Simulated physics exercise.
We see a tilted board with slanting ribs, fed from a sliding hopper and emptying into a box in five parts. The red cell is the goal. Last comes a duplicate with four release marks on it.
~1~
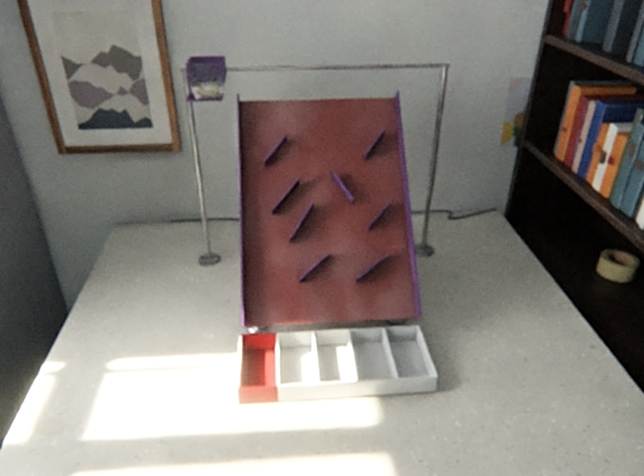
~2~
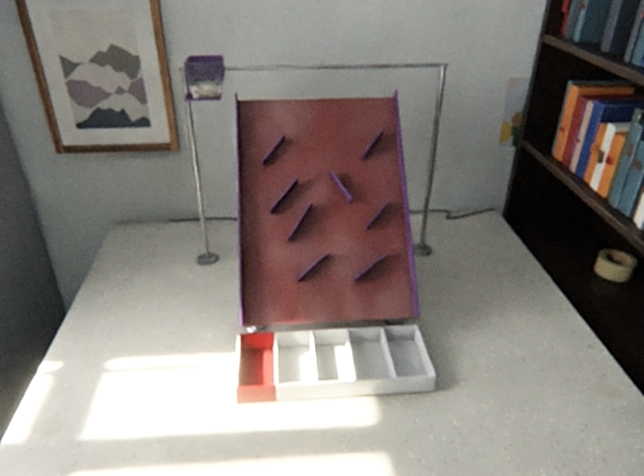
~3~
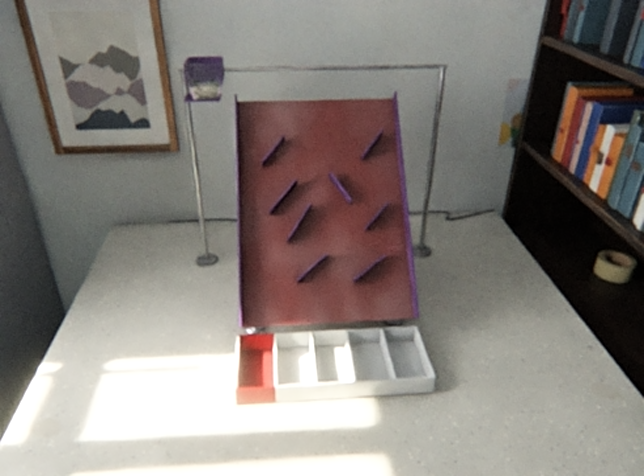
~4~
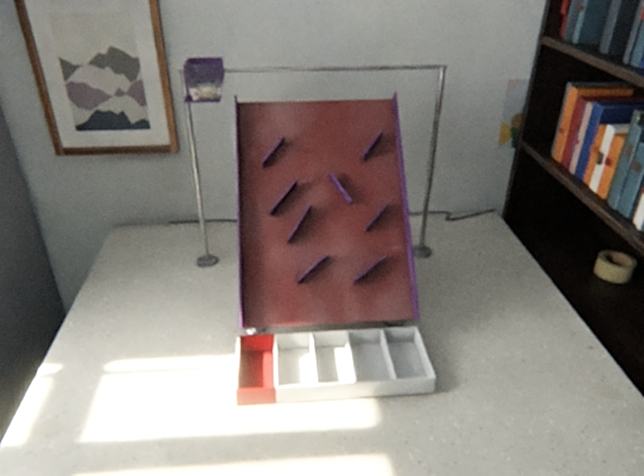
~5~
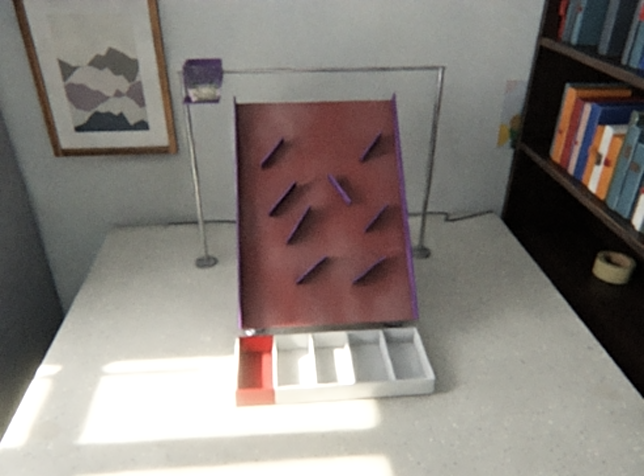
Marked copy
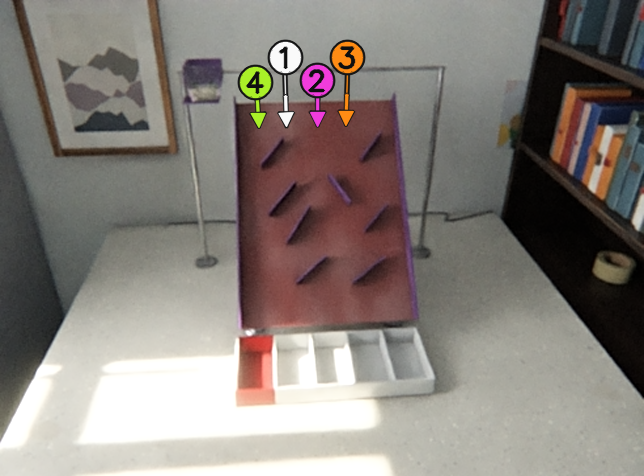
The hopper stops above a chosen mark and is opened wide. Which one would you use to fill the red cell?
Take 4.
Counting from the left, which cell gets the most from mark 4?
The first from the left.
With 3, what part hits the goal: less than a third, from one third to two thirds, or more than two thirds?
It is less than a third.
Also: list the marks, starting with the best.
The order is 4, 1, 2, 3.
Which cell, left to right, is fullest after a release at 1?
It is the first one.
On the marked copy, mark 1 meets the board at (286, 121); mark 2 meets the board at (317, 121); mark 3 meets the board at (346, 120); mark 4 meets the board at (258, 122).
For mark 1, roughly half in the red cell, roughly a third in other cells, about a tenth outside the box.
For mark 2, roughly a third in the red cell, roughly two thirds in other cells, just a few held on the board.
For mark 3, just a few in the red cell, almost all in other cells, about a tenth held on the board.
For mark 4, almost all in the red cell, just a few outside the box.
